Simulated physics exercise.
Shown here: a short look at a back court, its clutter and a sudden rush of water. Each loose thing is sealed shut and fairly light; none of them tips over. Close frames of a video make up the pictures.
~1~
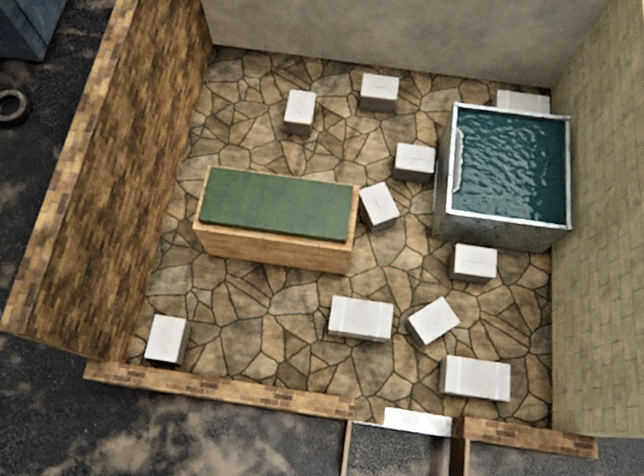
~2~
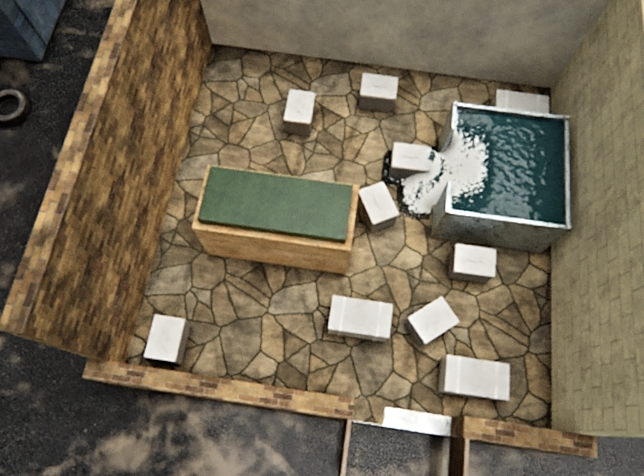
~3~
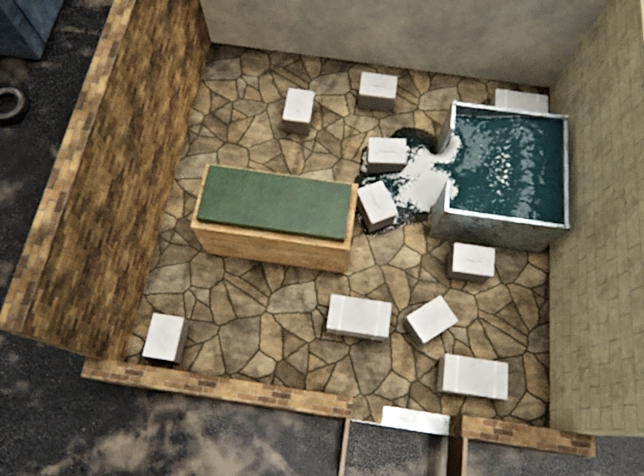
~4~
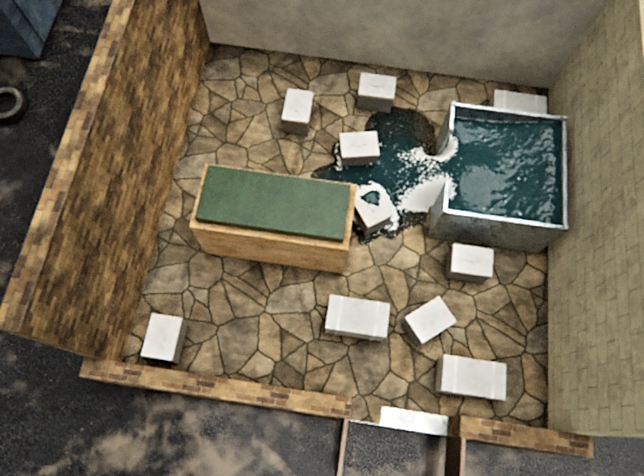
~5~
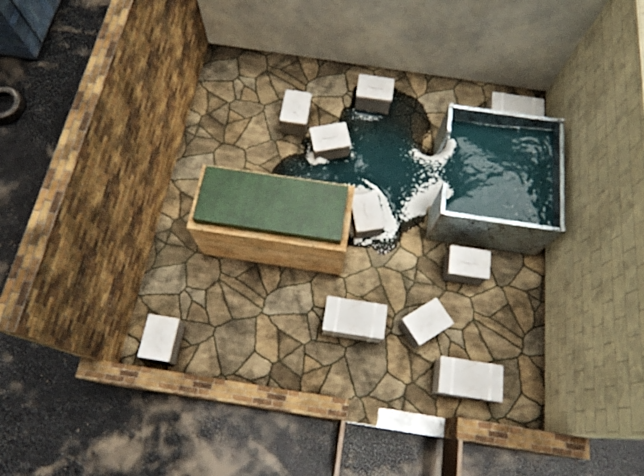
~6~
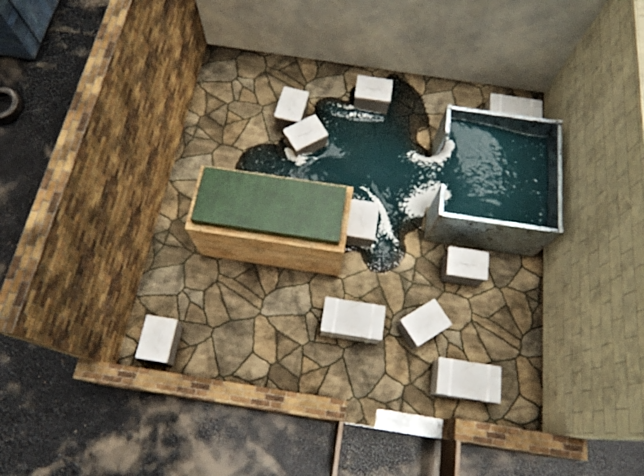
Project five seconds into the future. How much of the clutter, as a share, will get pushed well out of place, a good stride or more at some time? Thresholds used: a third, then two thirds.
The share moved far is a third up to two thirds.
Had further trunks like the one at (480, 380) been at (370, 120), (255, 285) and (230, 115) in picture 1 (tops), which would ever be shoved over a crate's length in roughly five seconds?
Shoved clear, stays put, shoved clear.
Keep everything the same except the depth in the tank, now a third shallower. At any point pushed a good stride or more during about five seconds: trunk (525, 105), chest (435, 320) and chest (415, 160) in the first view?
Order as given: Not past it; not past it; displaced that much.
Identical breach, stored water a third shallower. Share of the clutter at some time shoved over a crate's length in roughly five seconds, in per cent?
Near 30 % of the lot.
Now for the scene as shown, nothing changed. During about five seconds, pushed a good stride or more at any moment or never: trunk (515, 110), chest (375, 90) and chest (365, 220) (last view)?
The first comes out not so far, the second driven that far, the last driven that far.
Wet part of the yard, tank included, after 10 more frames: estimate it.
My estimate is about 65 per cent.
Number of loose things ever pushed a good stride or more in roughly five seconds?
6 in total.
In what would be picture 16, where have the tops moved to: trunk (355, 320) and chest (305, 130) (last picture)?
Close to (349, 352), and close to (207, 64).
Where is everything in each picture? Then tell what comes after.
In the first picture, a chest at (415, 158) rests on the ground; a chest at (379, 203) rests on the ground; 0 of 10 have shifted.
In the second picture, a chest at (411, 156), on the bottom, close to its start; a chest at (378, 202) rests on the ground; 0 of 10 have shifted.
In the third picture, a chest at (387, 150), on the bottom, a stride from its start; a chest at (377, 202), on the bottom; 1 of 10 have shifted.
In the fourth picture, a chest at (359, 144) rests on the ground, a stride from its start; a chest at (370, 205), on the bottom, close to its start; 2 of 10 have shifted.
In the fifth picture, a chest at (330, 137) rests on the ground, a stride from its start; a chest at (367, 211) rests on the ground, close to its start; 2 of 10 have shifted.
In the sixth picture, a chest at (305, 132), on the bottom, far from its start; a chest at (363, 219) rests on the ground, close to its start; 3 of 10 have shifted.
A moment on, 3 of 10 are well off their spots; 0 afloat.
Next, 3 of 10 are well off their spots; 2 afloat.
Later, 4 of 10 are well off their spots; 2 afloat.
In the end, 6 of 10 are well off their spots, and 6 have been at some point; 3 afloat.
